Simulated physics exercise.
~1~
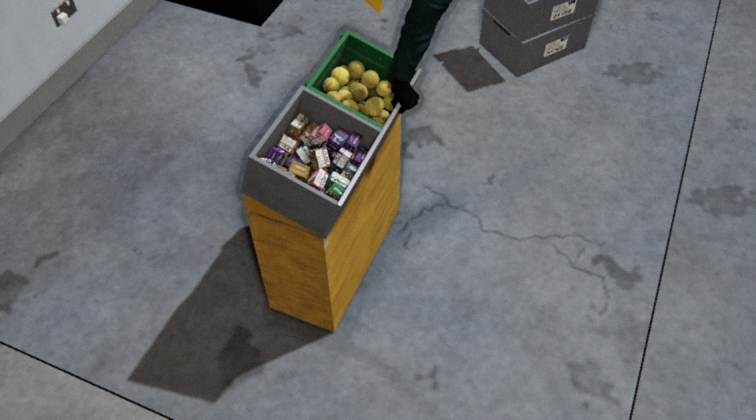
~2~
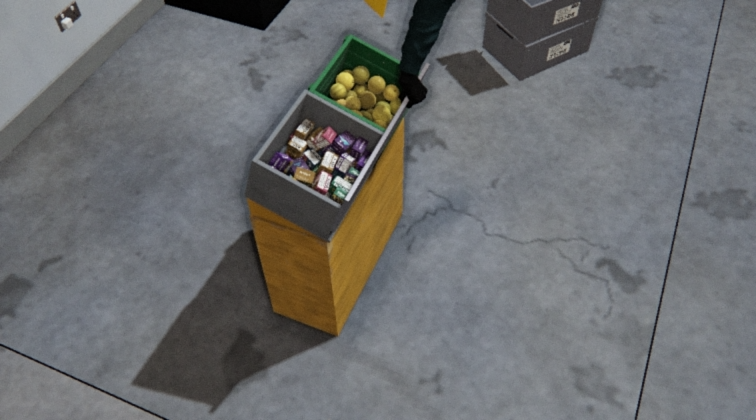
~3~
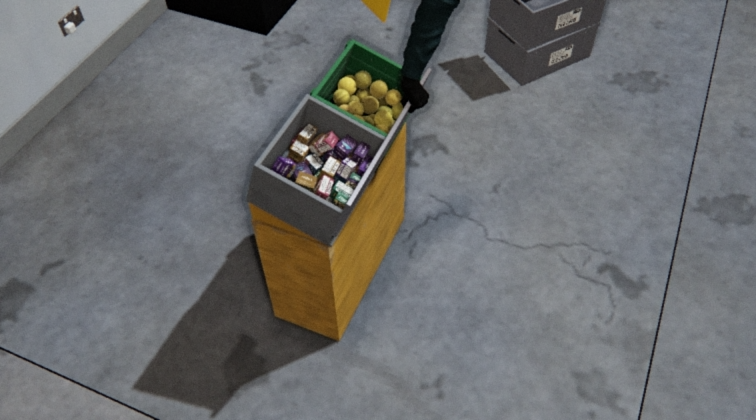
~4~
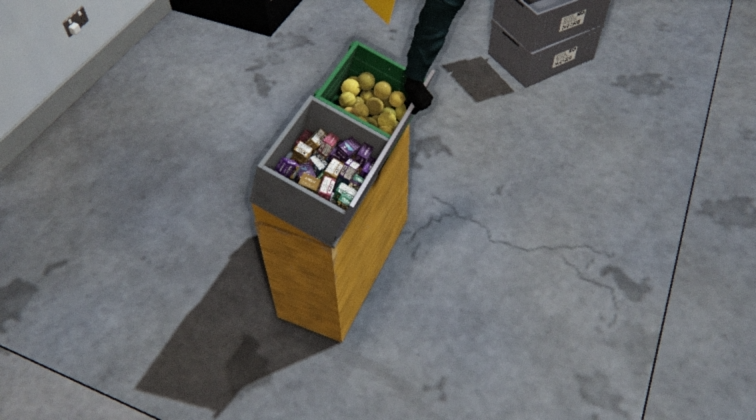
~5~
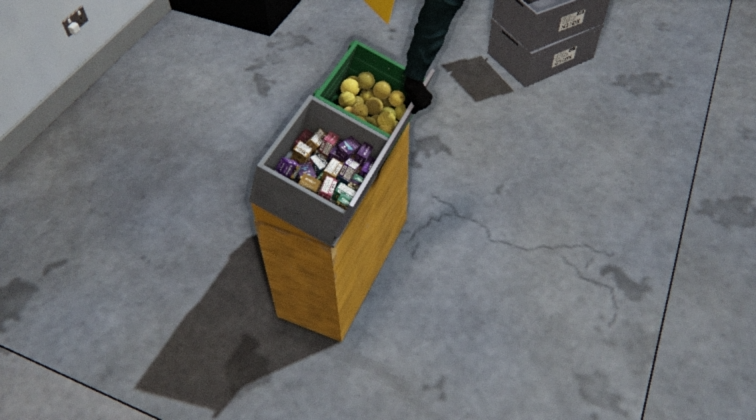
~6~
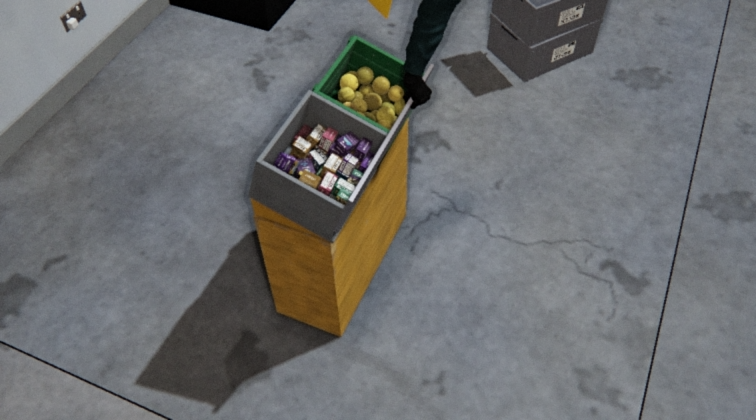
A gloved hand in a dark sleeve held the edge of a green bin of yellow apples, beside a grey bin of small cartons on a wooden stand. Nothing spilled or visibly shifted, and both bins were still full of their goods at the end.
